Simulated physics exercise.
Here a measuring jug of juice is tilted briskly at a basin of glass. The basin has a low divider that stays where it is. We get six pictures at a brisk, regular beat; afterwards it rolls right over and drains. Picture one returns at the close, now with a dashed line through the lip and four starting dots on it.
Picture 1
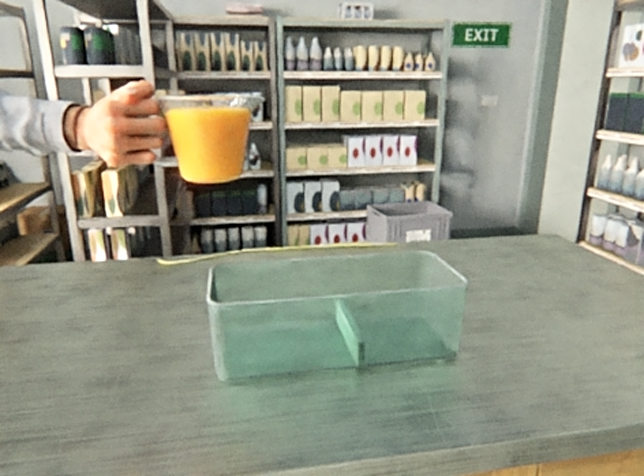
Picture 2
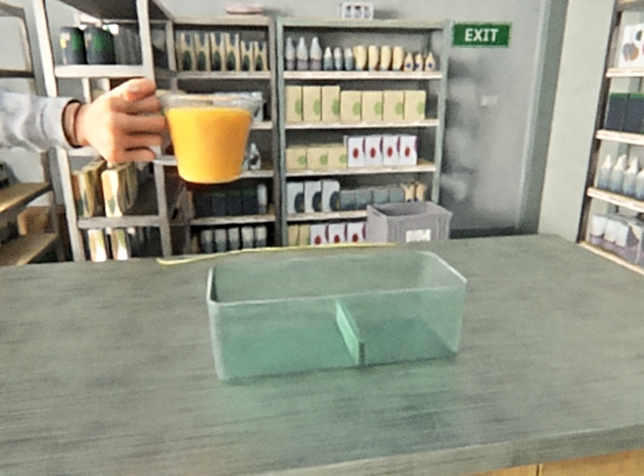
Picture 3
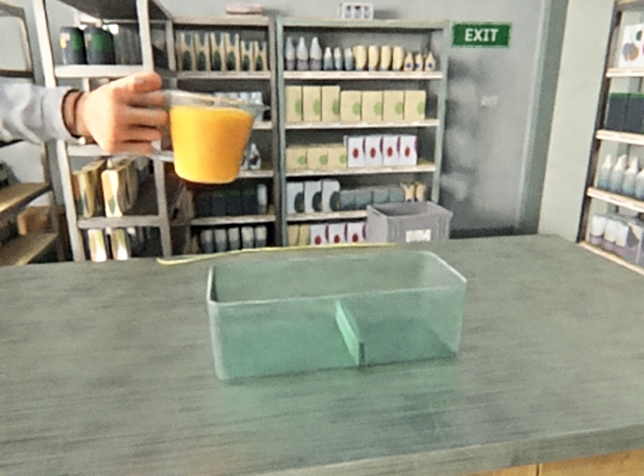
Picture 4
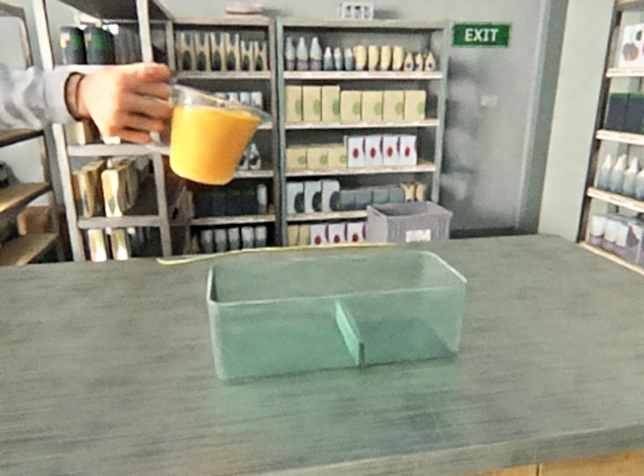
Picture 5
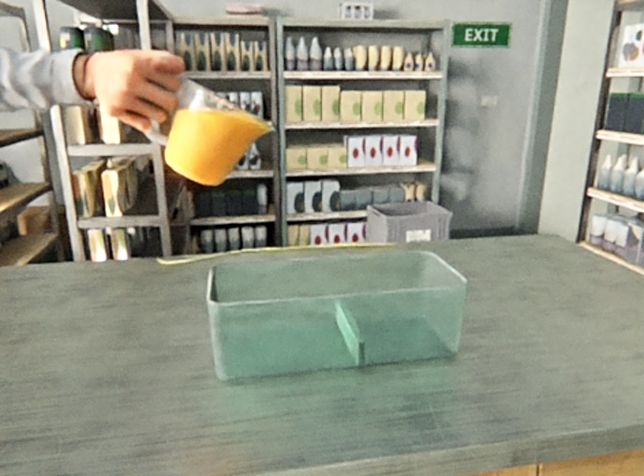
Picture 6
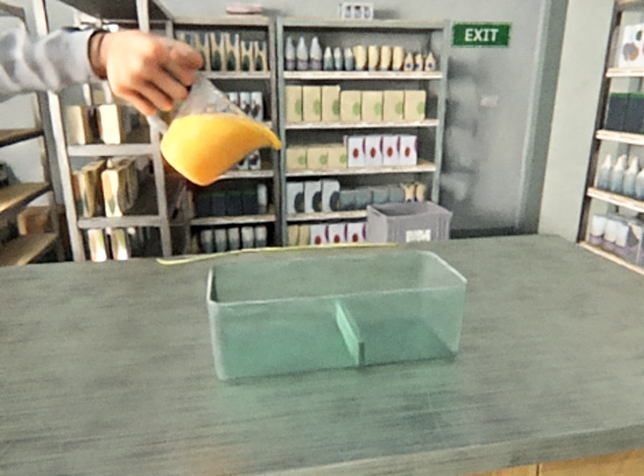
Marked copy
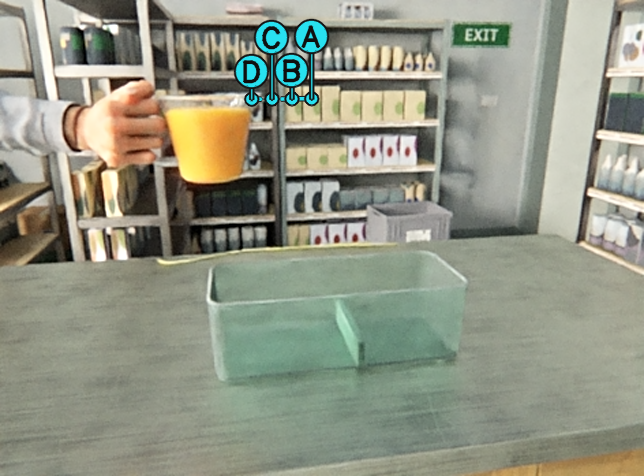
A hand holding a clear measuring jug of orange juice tilted it briskly to the right above a divided glass basin on a counter, until the juice ran up to and over the lip.
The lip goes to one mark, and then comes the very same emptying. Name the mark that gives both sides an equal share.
A beats the others.
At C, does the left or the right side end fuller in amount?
More ends on the left.
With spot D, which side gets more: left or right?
More ends on the left.
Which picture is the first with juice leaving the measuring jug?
Picture 6.
On the marked copy, A at (311, 98); B at (291, 98); C at (271, 99); D at (251, 99).
If A is chosen, about 50 % ends left of the wall and 45 % right of it; 5 % is lost outside.
If B is chosen, about 72 % ends left of the wall and 21 % right of it; 7 % is lost outside.
If C is chosen, about 80 % ends left of the wall and 9 % right of it; 11 % is lost outside.
If D is chosen, about 77 % ends left of the wall and 13 % right of it; 10 % is lost outside.
